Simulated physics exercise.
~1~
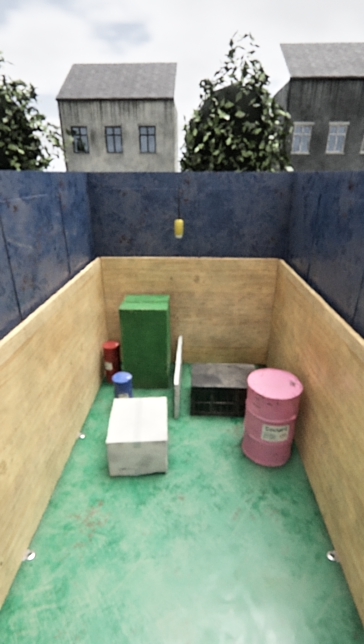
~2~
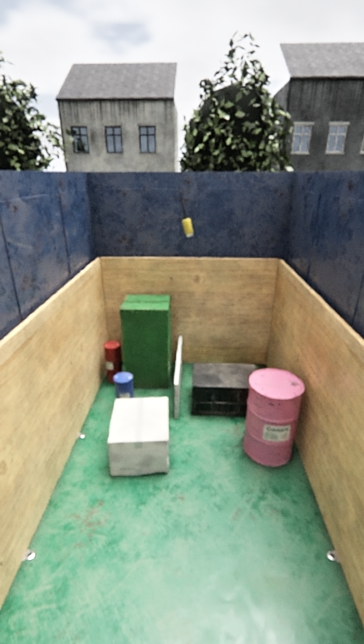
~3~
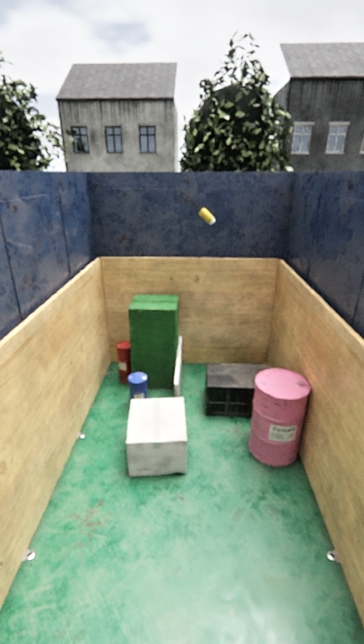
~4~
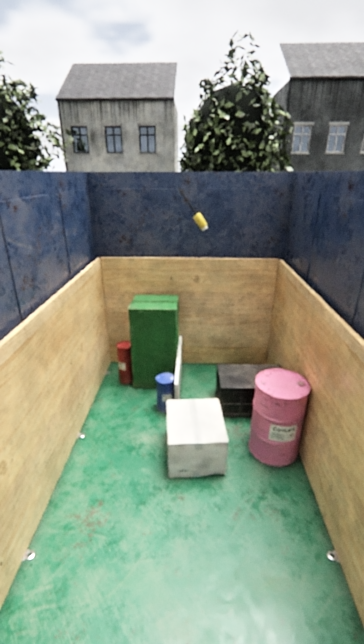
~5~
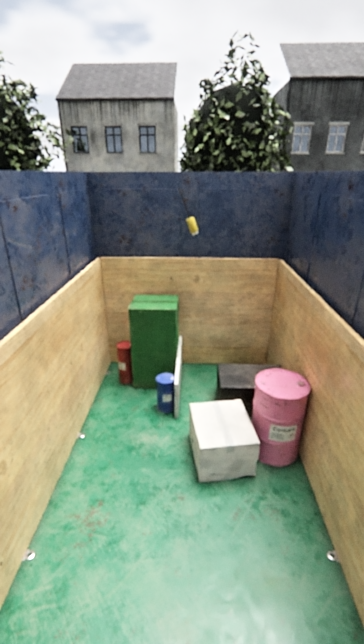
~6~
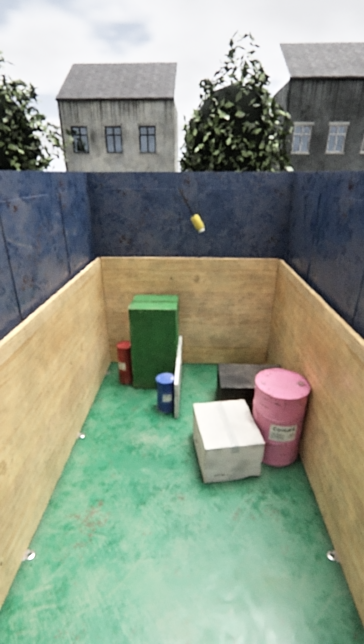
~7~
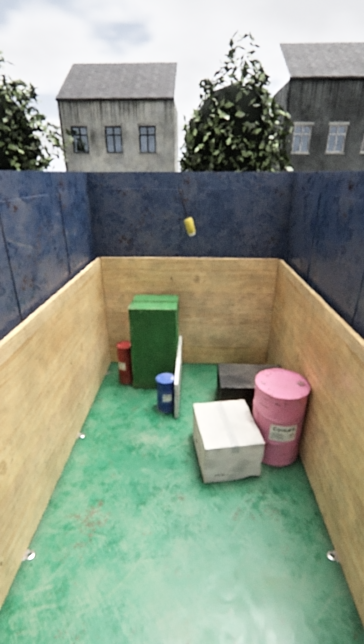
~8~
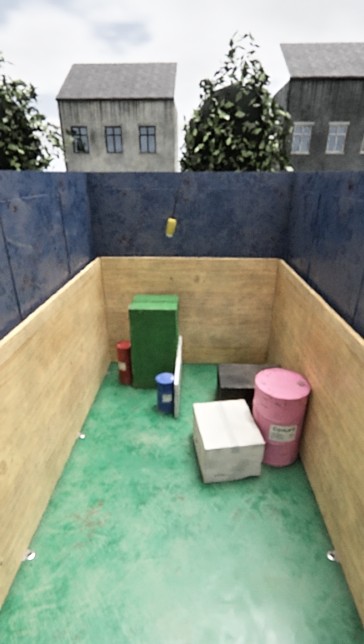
A small yellow lamp hangs over a green-floored, wood-lined hold, where a white box, a green box, a black chest, a pink drum and red and blue canisters stand. The lamp swings to the right, and then the whole group shifts a little that way. The white box keeps sliding right across the floor, while the blue canister moves up beside the low board and the chest slips partly behind the drum. The white box turns slightly and stops against the pink drum. Everything then stays still and upright as the lamp swings back left.
